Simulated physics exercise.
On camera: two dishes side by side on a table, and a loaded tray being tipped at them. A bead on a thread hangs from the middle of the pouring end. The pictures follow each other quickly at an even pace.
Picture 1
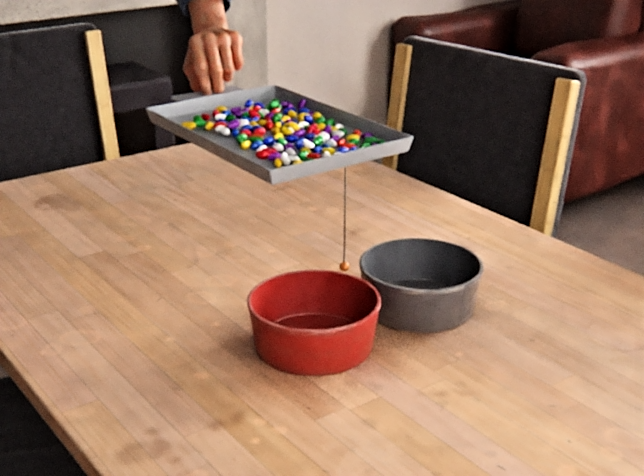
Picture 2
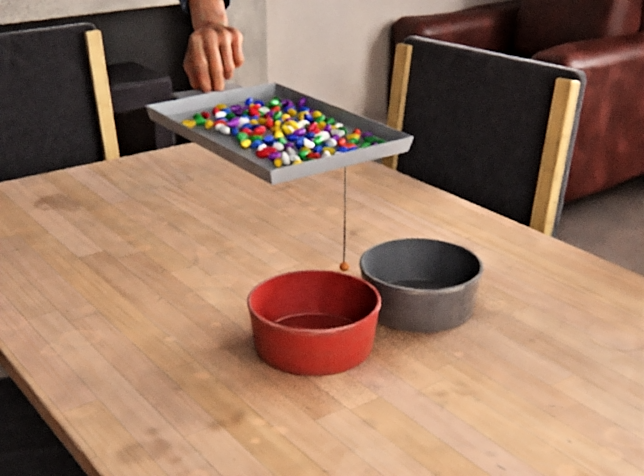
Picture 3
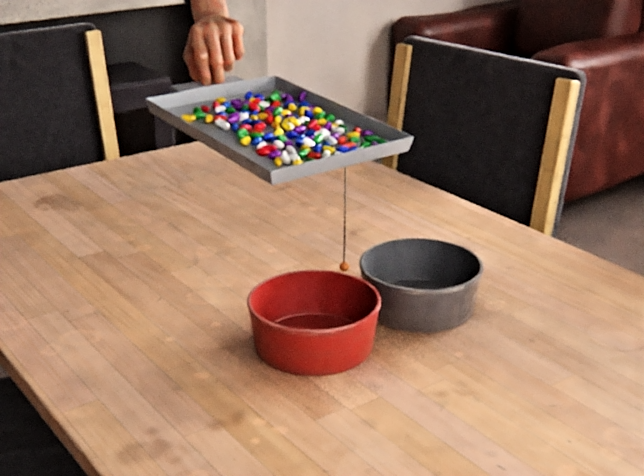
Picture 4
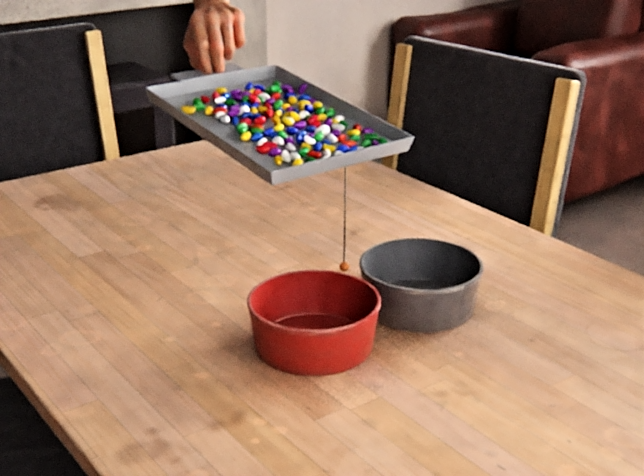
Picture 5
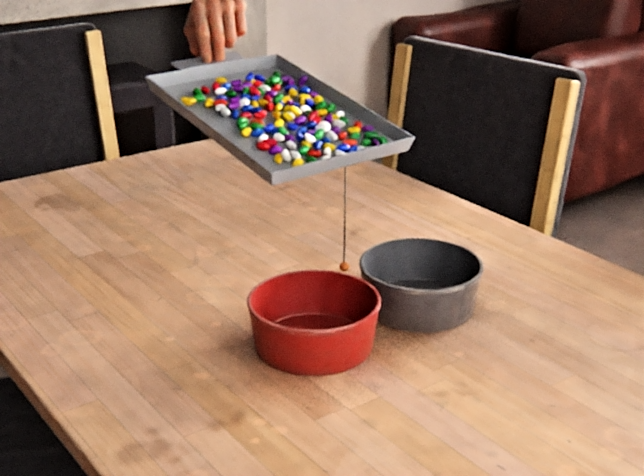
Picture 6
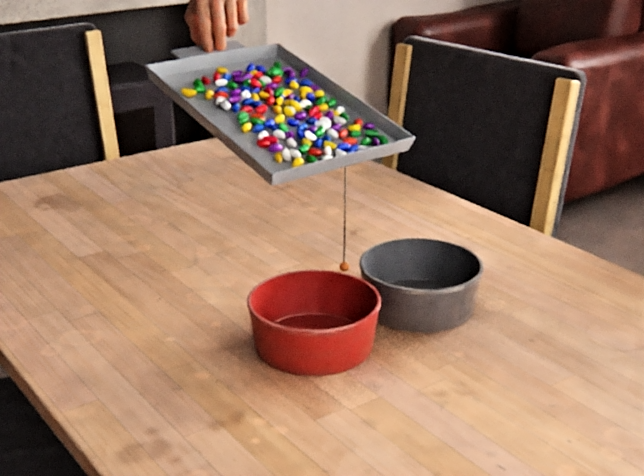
A hand at the back of a grey tray lifts its far end slowly and slightly, the near edge staying in place and the colourful jelly beans remaining on it, while the camera holds still. The view looks down across a wooden table with dark chairs and a reddish-brown leather seat behind. A bead hangs on a thread from the tray's near edge, above a red dish at left and a dark grey one at right.
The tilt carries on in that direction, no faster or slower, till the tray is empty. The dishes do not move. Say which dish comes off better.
The left-hand one ends fuller.
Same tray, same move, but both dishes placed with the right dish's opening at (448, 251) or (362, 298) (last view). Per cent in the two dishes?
In turn 50 and 80 in a hundred.
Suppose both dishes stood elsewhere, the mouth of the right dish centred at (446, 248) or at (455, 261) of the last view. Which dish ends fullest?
At the first place the left-hand dish, at the second the dish on the left.
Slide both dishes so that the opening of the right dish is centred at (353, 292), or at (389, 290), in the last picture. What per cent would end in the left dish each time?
The first gives 10 %, the second 20 %.
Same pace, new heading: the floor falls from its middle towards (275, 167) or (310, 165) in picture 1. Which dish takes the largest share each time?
In turn: The left one; the left dish.
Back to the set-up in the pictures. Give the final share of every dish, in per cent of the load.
For the left dish some 50 %, for the right dish some 20 %.
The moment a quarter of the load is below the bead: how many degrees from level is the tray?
Near 105 degrees.
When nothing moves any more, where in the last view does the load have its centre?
At about (362, 341).
Just after the last frame, tray tipped steeply; almost all on the tray; just a few in the air.
A moment on, tray tipped right over; almost all on the tray; just a few in the left dish.
Further on, tray tipped past a quarter turn; roughly half in the left dish; roughly a quarter in the right dish; roughly a third outside both.
When it is over, tray tipped past a quarter turn; roughly half in the left dish; roughly a quarter in the right dish; roughly a third outside both.
